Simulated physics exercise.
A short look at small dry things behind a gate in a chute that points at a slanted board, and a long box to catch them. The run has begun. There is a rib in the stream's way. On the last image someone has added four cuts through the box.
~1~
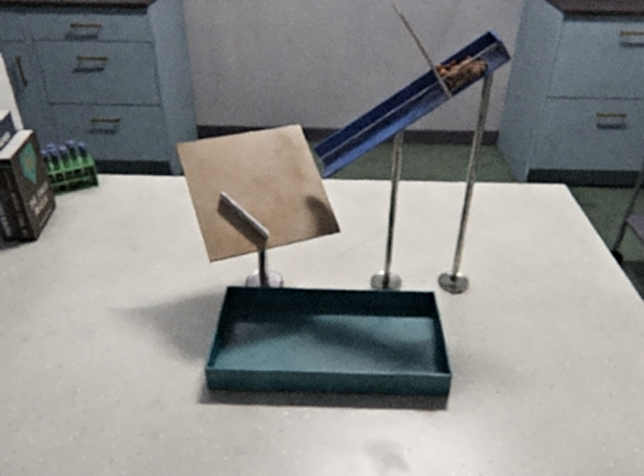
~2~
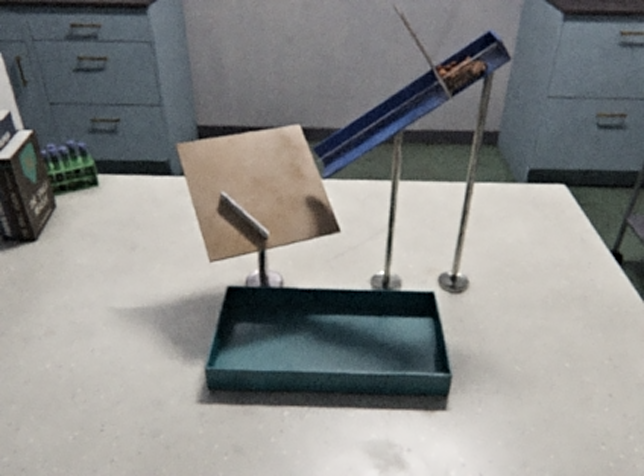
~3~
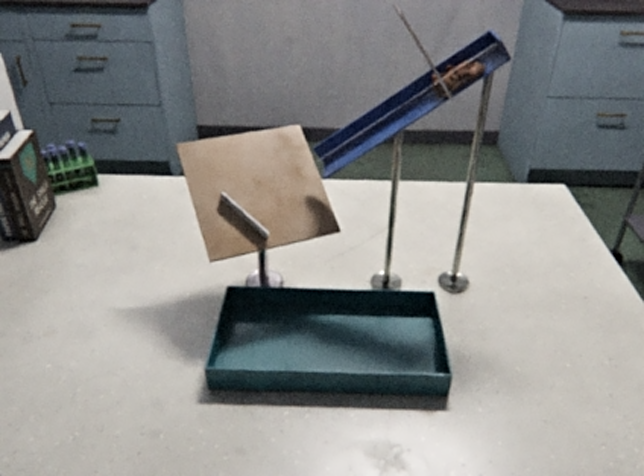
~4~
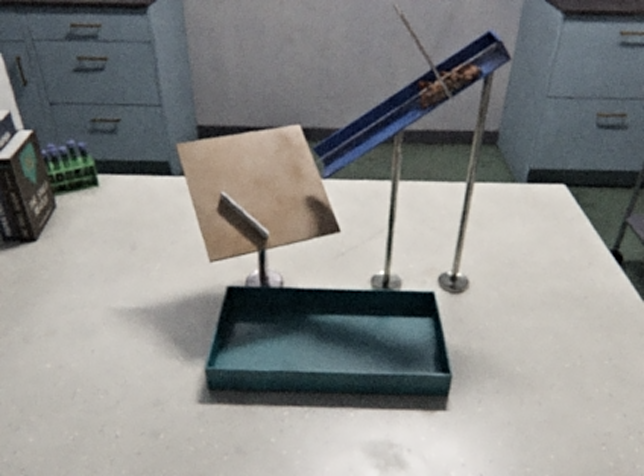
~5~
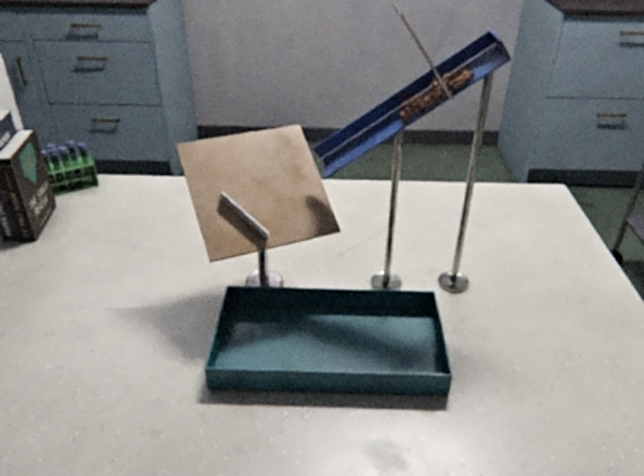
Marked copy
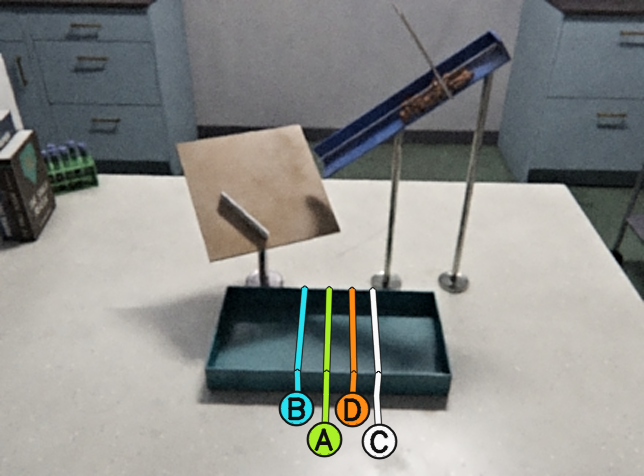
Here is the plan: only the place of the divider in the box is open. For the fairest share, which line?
B beats the others.
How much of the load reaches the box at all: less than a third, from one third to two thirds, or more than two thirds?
It is more than two thirds.
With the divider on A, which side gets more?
More lands on the left.
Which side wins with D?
More lands on the left.
On the marked copy, line A crosses the front rim at (326, 371); line B crosses the front rim at (297, 370); line C crosses the front rim at (378, 373); line D crosses the front rim at (353, 372).
For line A, of what is caught, all but a few on the left of the divider, a small share on the right.
For line B, of what is caught, close to two thirds on the left of the divider, close to a third on the right.
For line C, of what is caught, the whole lot on the left of the divider, none at all on the right.
For line D, of what is caught, all but a few on the left of the divider, only a few on the right.
